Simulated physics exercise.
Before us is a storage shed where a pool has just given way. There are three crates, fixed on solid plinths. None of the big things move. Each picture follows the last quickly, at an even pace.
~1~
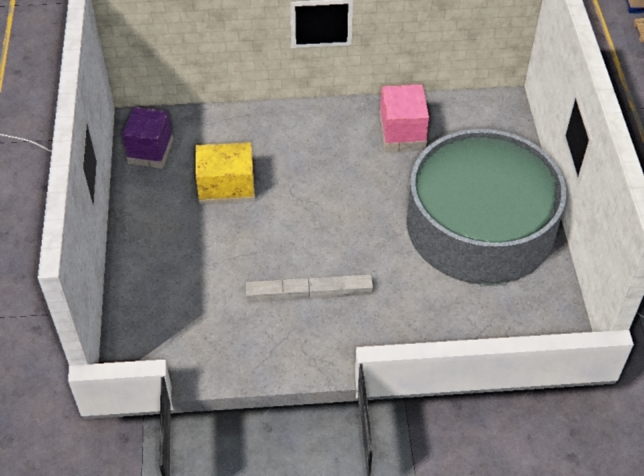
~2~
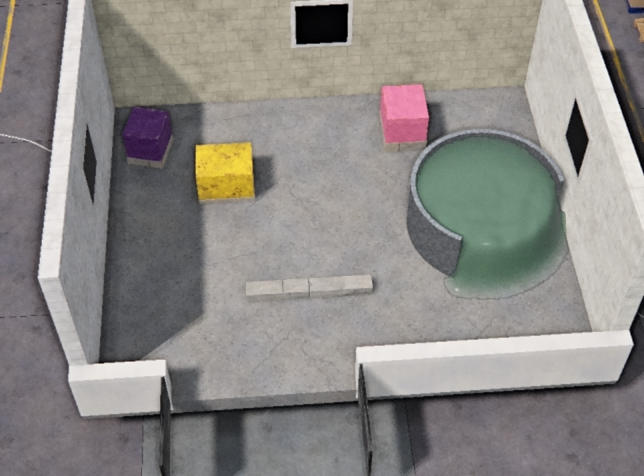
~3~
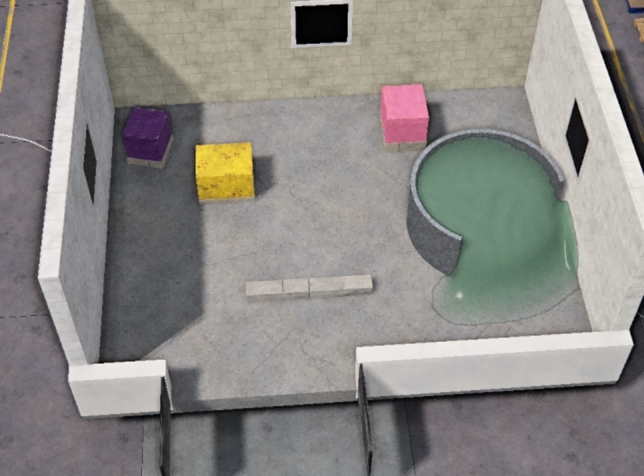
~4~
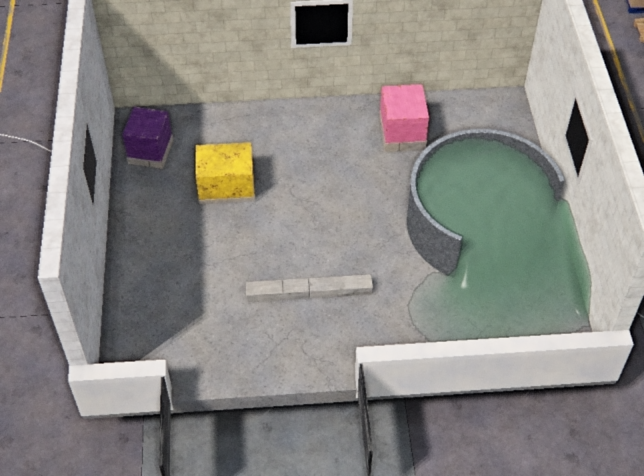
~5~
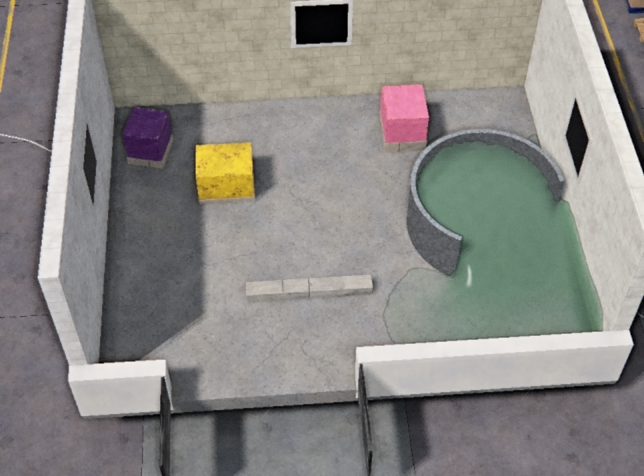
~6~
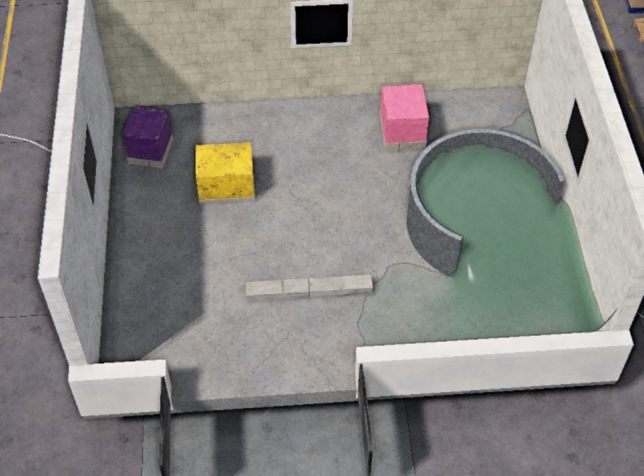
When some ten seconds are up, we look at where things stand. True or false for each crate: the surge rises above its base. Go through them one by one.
Yellow crate: True; pink crate: False; purple crate: True.
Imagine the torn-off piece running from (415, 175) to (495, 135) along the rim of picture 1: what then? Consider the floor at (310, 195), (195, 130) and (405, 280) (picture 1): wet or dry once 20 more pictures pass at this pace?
In the order given, the spots are swamped, swamped and not soaked.
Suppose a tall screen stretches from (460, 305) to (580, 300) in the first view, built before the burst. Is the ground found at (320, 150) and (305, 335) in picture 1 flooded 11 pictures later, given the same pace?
In order, I'd call them bare and inundated.
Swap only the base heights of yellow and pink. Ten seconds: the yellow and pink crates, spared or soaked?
In short: The yellow crate is not reached; the pink crate is reached.
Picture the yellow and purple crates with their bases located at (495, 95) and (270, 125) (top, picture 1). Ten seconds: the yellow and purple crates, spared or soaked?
Result - yellow crate is overtopped, purple crate is missed.
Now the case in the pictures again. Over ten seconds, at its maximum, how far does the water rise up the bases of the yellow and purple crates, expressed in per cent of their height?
Close to 180 per cent, and close to 150 per cent, in that order.
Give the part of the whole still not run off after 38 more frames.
My figure is close to 90 percent.
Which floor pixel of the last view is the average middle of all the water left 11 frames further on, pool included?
I'd place it roughly at (471, 285).
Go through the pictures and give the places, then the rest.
Still water in the pool at (488, 188), in the first frame.
The front is at (451, 289), out from the gap at (529, 260), in the second frame.
The front is at a hidden place, out from the gap at (529, 261), in the third frame.
Water pours out at (529, 263) and has run to a hidden place, in the fourth frame.
The front is at (537, 140), out from the gap at (528, 264), in the fifth frame.
The front is at (530, 115), out from the gap at (528, 264), in the sixth frame.
A moment on, water covers 20 % of the floor; the yellow crate not reached, the pink crate not reached, the purple crate not reached.
Next, water covers 40 % of the floor; the yellow crate not reached, the pink crate not reached, the purple crate not reached.
Then, water covers 70 % of the floor; the yellow crate water round its plinth, the pink crate water round its plinth, the purple crate not reached.
Later, water covers 85 % of the floor; the yellow crate water round its plinth, the pink crate water round its plinth, the purple crate water round its plinth.
In the end, water covers 100 % of the floor; the yellow crate was topped, the pink crate stayed above the water, the purple crate was topped.
